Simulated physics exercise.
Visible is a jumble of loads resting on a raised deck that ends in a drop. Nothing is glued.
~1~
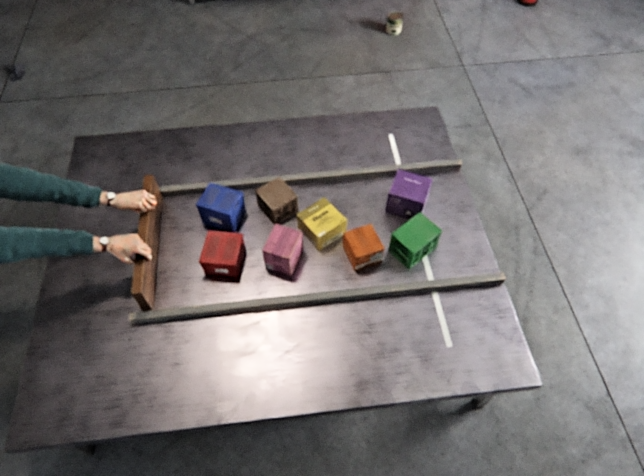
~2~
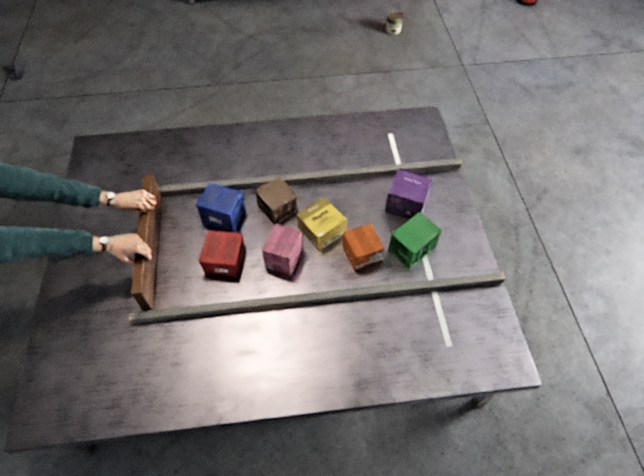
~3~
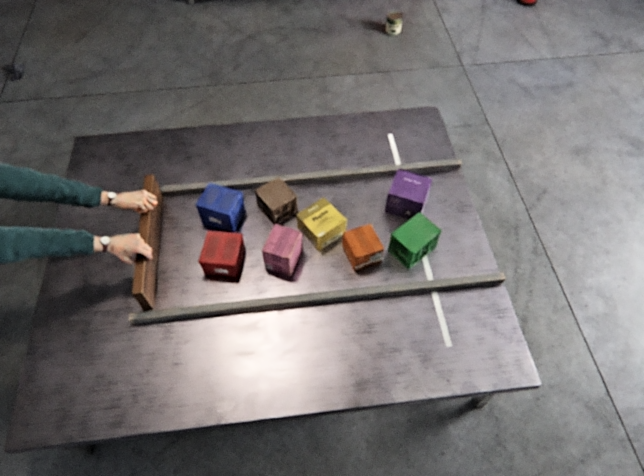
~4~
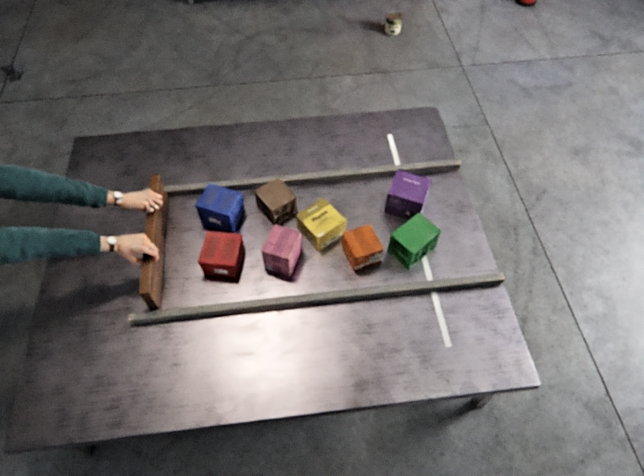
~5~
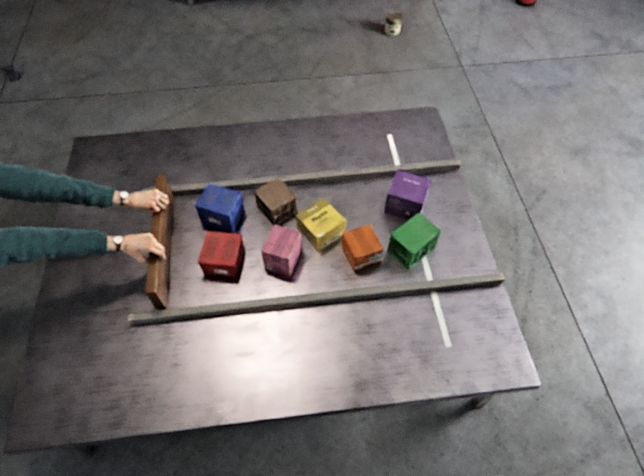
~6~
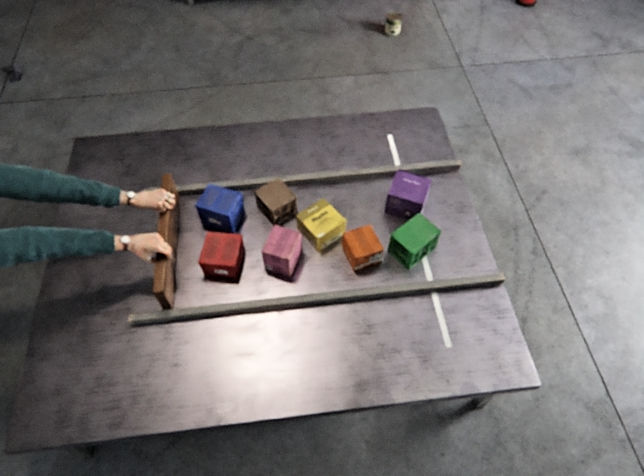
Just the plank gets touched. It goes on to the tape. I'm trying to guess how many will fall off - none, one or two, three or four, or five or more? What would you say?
I'd say three or four.
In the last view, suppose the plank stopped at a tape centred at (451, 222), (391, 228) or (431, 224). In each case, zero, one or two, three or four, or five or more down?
Taking the places in the order asked: Five or over, then one to two, then three or four.
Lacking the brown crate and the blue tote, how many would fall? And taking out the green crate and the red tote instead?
In order, the numbers are 2 and 1.
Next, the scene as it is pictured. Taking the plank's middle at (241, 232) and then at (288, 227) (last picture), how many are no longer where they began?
Counts: 4, 6.
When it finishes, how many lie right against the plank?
At rest, 2 are in contact.
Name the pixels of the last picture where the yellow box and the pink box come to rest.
Final centres, first then second: (461, 206), (473, 237).
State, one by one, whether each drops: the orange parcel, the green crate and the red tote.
Orange parcel goes over the edge, green crate goes over the edge, red tote keeps its place.
Soon after, none off yet; purple box at rest near (408, 196); green crate at rest near (414, 241); orange parcel at rest near (362, 248).
After that, none off yet; purple box moving near (410, 195); green crate displaced a little near (433, 240); orange parcel displaced about its own width near (394, 248).
And then, none off yet; purple box displaced about its own width near (447, 189); green crate displaced well along near (494, 237); orange parcel displaced well along near (455, 243).
In the end, the number that fall off is three or four; gone, orange parcel, green crate and purple box.
